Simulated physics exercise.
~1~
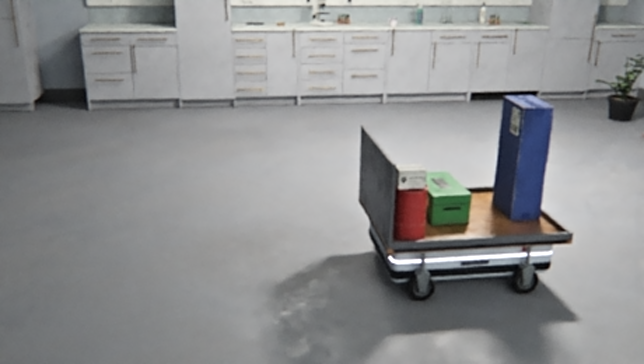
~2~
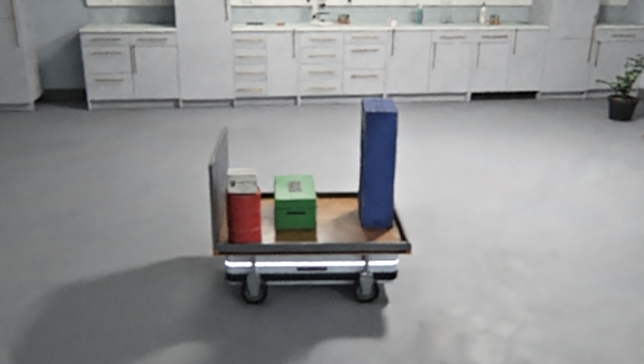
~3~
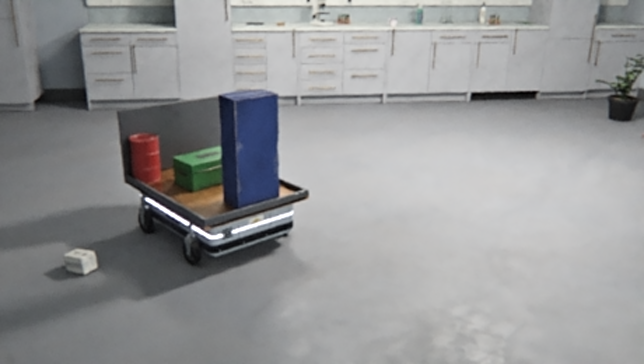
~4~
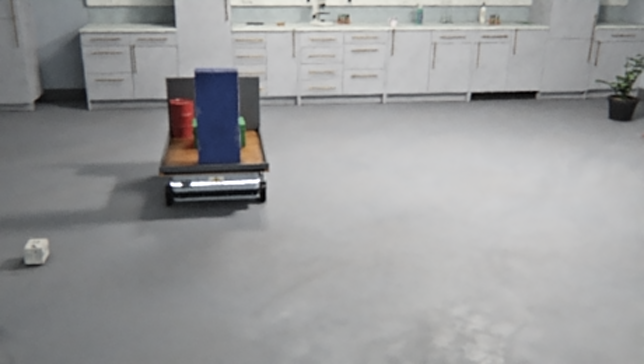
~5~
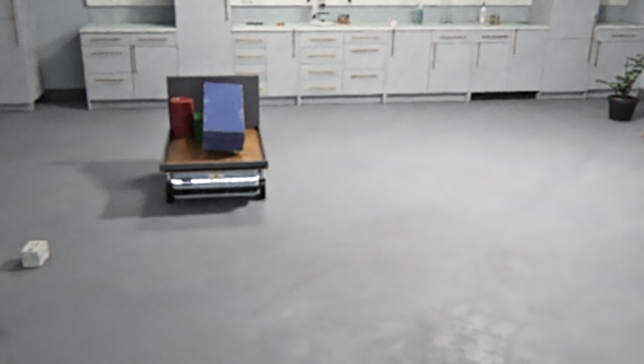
A flat cart carrying a red canister, green toolbox, blue box and small white parcel rolled left and curved away toward the cabinets, losing the parcel onto the floor, and after it stopped, the tall blue box toppled over on the deck.
